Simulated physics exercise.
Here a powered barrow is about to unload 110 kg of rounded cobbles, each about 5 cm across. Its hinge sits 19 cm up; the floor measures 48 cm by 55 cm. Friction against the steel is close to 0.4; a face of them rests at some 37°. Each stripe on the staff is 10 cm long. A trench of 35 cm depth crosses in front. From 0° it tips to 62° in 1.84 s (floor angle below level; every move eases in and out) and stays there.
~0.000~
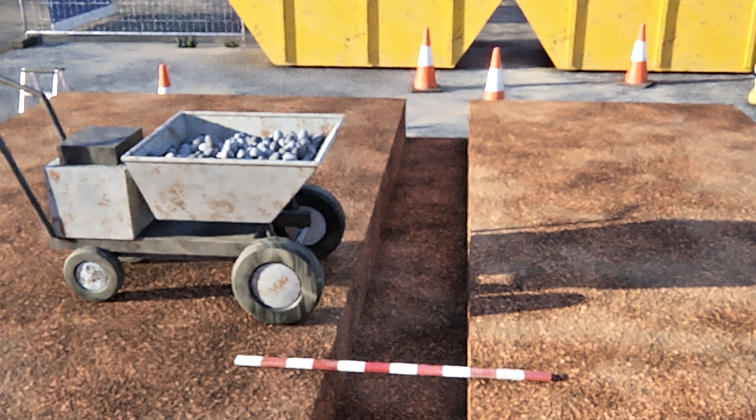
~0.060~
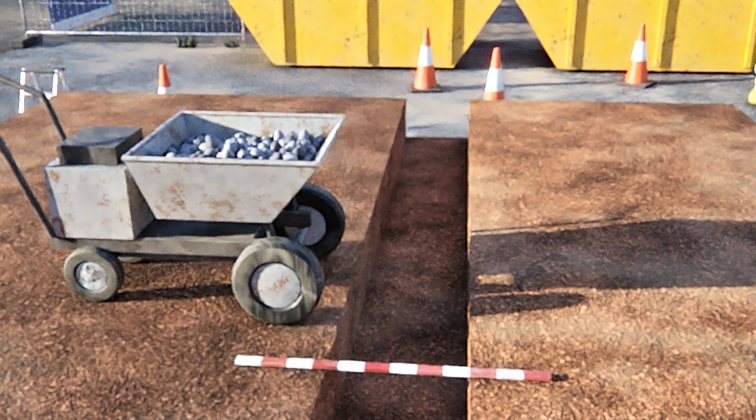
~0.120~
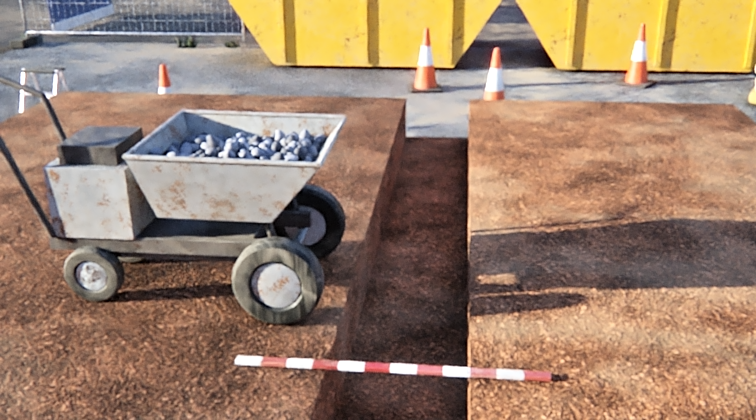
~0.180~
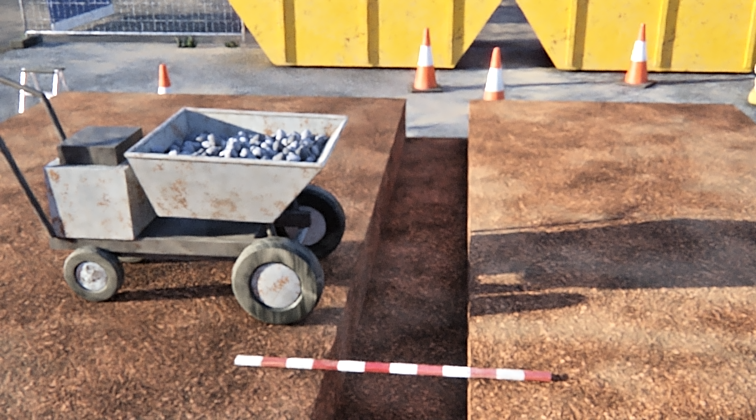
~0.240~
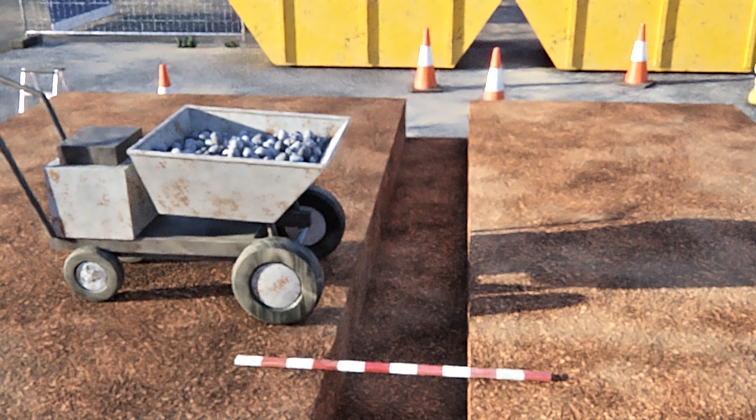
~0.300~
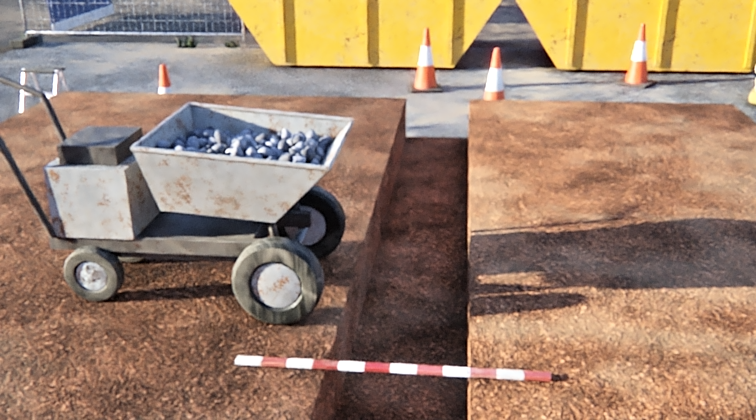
A grey powered barrow loaded with rounded stones standing beside a trench, its tray tilting slightly forward to the right.
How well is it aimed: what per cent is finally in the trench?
Close to 77 in a hundred.
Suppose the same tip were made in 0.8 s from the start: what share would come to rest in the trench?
In that case some 65 per cent.
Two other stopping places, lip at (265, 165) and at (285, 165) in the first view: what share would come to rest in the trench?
Near 90 per cent from the first place, 90 from the second.
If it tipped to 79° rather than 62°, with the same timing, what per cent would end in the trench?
In that case some 85 per cent.
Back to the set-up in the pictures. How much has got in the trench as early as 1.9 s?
About 25 per cent by then.
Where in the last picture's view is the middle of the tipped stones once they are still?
Near (439, 345).
After 1.4 s the floor is at 52°; 100 % in the tray; the foremost stones are at (405, 220).
After 1.9 s the floor is at 62°; 70 % in the tray, 25 % in the trench, 5 % past the trench; the foremost stones are at (499, 282).
After 2.3 s the floor is at 62°; 47 % in the tray, 43 % in the trench, 10 % past the trench; the foremost stones are at (553, 282).
After 4.2 s the floor is at 62°; 13 % in the tray, 77 % in the trench, 11 % past the trench; the foremost stones are at (584, 279).
